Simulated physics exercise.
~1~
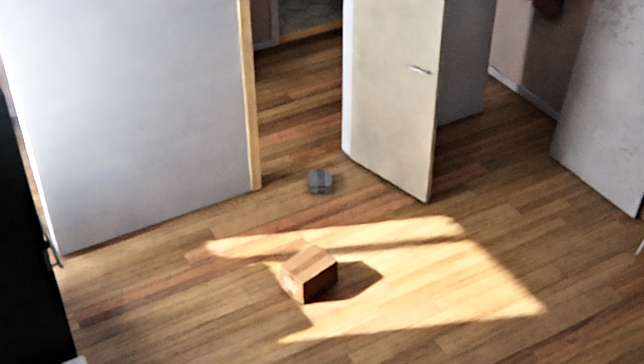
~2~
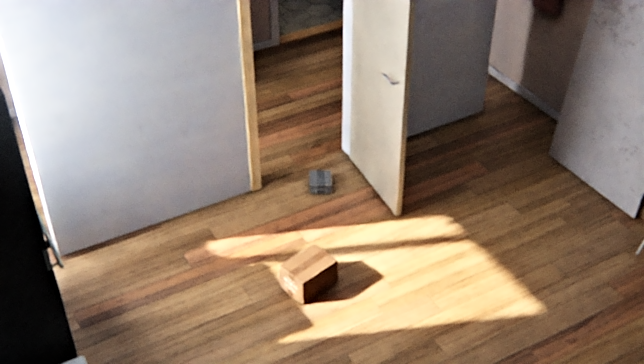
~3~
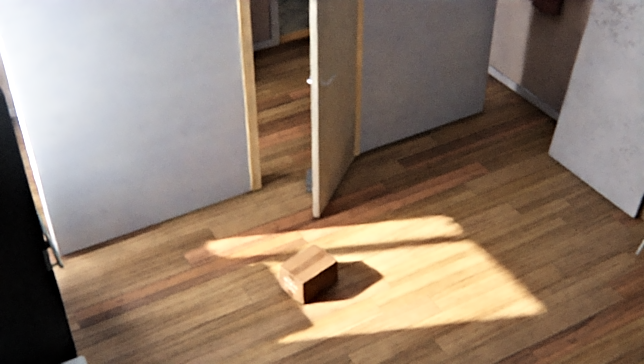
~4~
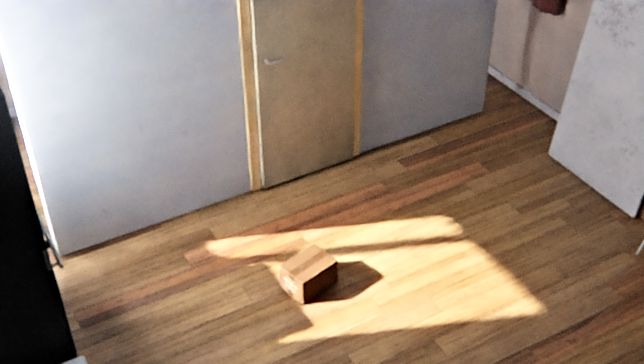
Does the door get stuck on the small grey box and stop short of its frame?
No, the door keeps swinging past where the grey box was sitting and reaches its frame.
